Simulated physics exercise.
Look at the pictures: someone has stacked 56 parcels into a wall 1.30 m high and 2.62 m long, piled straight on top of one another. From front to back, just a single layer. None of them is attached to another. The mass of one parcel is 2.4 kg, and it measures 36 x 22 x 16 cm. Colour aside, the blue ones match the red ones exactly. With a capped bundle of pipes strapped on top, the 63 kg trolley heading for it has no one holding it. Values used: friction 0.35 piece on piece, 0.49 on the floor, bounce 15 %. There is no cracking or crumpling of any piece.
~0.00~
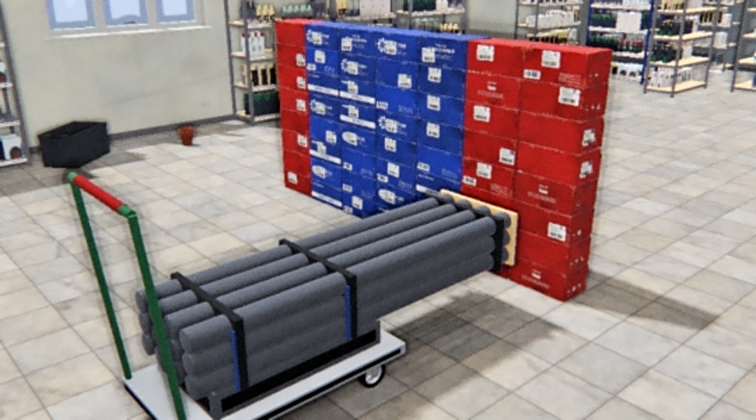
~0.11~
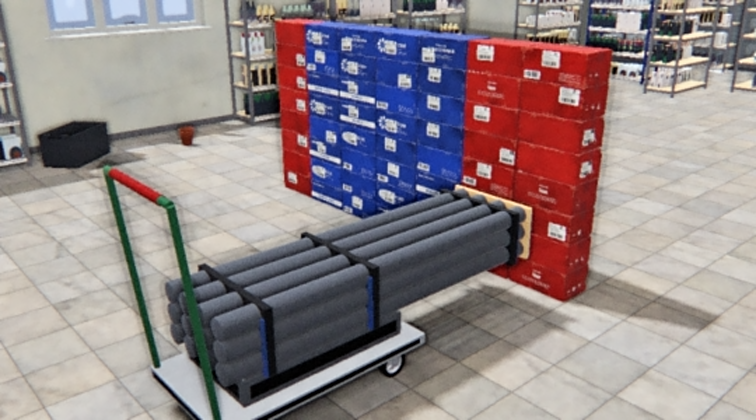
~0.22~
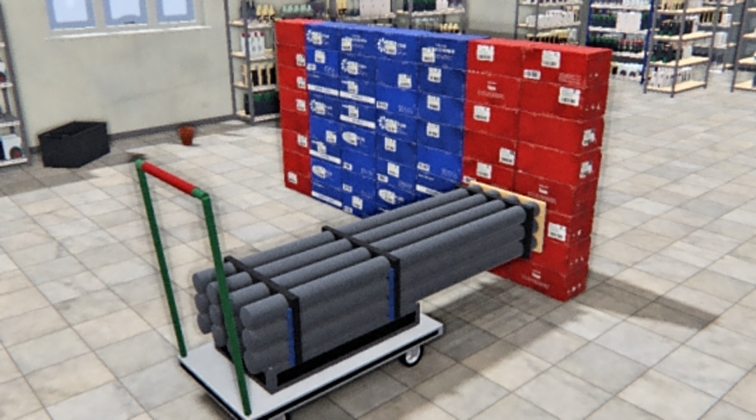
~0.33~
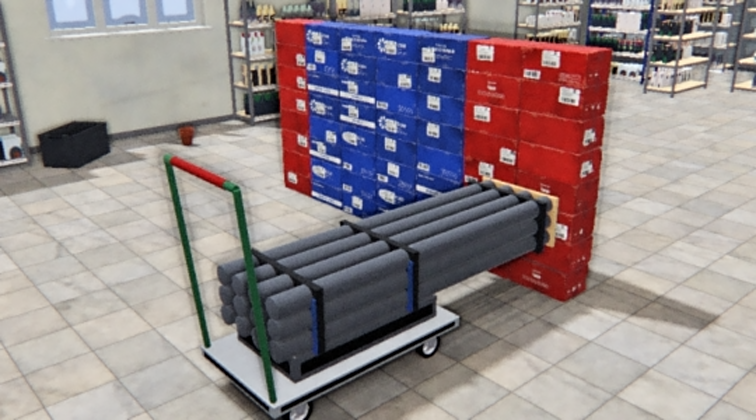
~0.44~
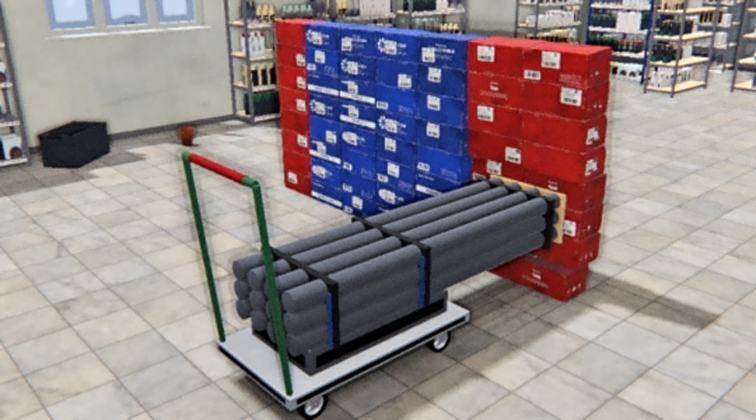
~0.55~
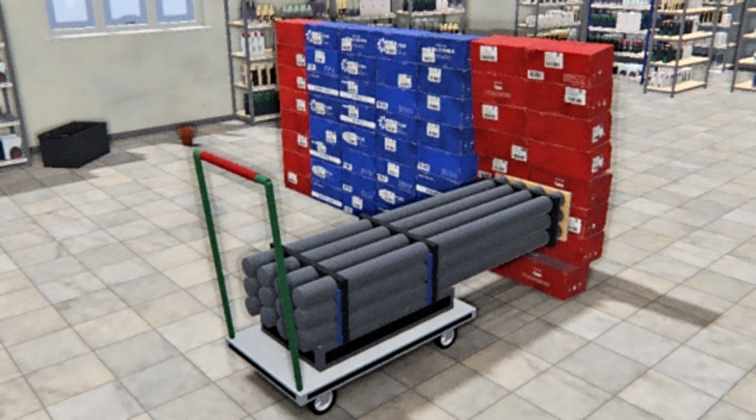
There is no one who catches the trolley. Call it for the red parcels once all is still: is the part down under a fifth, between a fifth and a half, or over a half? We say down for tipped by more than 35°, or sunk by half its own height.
Down part: Over a half.
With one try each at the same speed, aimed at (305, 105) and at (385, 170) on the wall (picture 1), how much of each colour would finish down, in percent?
First try then second: Red 30 and 0, blue 20 and 50 per cent.
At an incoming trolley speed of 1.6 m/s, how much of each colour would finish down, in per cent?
In that case red 60, blue 0 per cent.
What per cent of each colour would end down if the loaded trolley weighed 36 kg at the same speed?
Red 60, blue 0 %.
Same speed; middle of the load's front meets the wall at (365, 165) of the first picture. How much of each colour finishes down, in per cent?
Red 0 %, blue 40 %.
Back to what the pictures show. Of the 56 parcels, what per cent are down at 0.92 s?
By that time it is 0 percent.
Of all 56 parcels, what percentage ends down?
Something close to 25 percent of them.
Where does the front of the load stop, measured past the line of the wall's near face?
25 cm.
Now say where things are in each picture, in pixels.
In the first picture (places mark the middle of the side facing us), load (509, 233) 32 cm short of the wall; top red parcel (553, 67); top blue parcel (356, 42); nothing disturbed.
Load (524, 226) 21 cm short of the wall; top red parcel (553, 67), in the second picture.
Load (538, 221) 9 cm short of the wall; top red parcel (553, 67), in the third picture.
Load (551, 216) 15 mm into the wall's line; top red parcel (553, 66); 6 disturbed, none down, in the fourth picture.
Load (558, 212) 9 cm into the wall's line; top red parcel (554, 67) leaning 3°; steepest lean 4°, the parcel at (494, 60); 14 disturbed, none down, in the fifth picture.
Load (563, 210) 13 cm into the wall's line; top red parcel (557, 67) leaning 7°; top blue parcel (356, 42); steepest lean 7°, the parcel at (558, 160); 14 disturbed, none down, in the sixth picture.
After 0.92 s, load 21 cm past the wall's line, still rolling; none of the 24 red parcels down (0 of 56 in all colours); top red parcel leaning 22°, 53 mm lower.
After 1.24 s, load 25 cm past the wall's line, still rolling; 14 of the 24 red parcels down (14 of 56 in all colours); top red parcel leaning 63°, 57 cm lower.
At rest (2.6 s), load 23 cm past the wall's line, stopped; 14 of the 24 red parcels down (14 of 56 in all colours); top red parcel leaning 58°, 84 cm lower; top blue parcel unmoved. That is 58 per cent. As the last picture would show them, middles, top red parcel near (592, 204), top blue parcel near (368, 41).
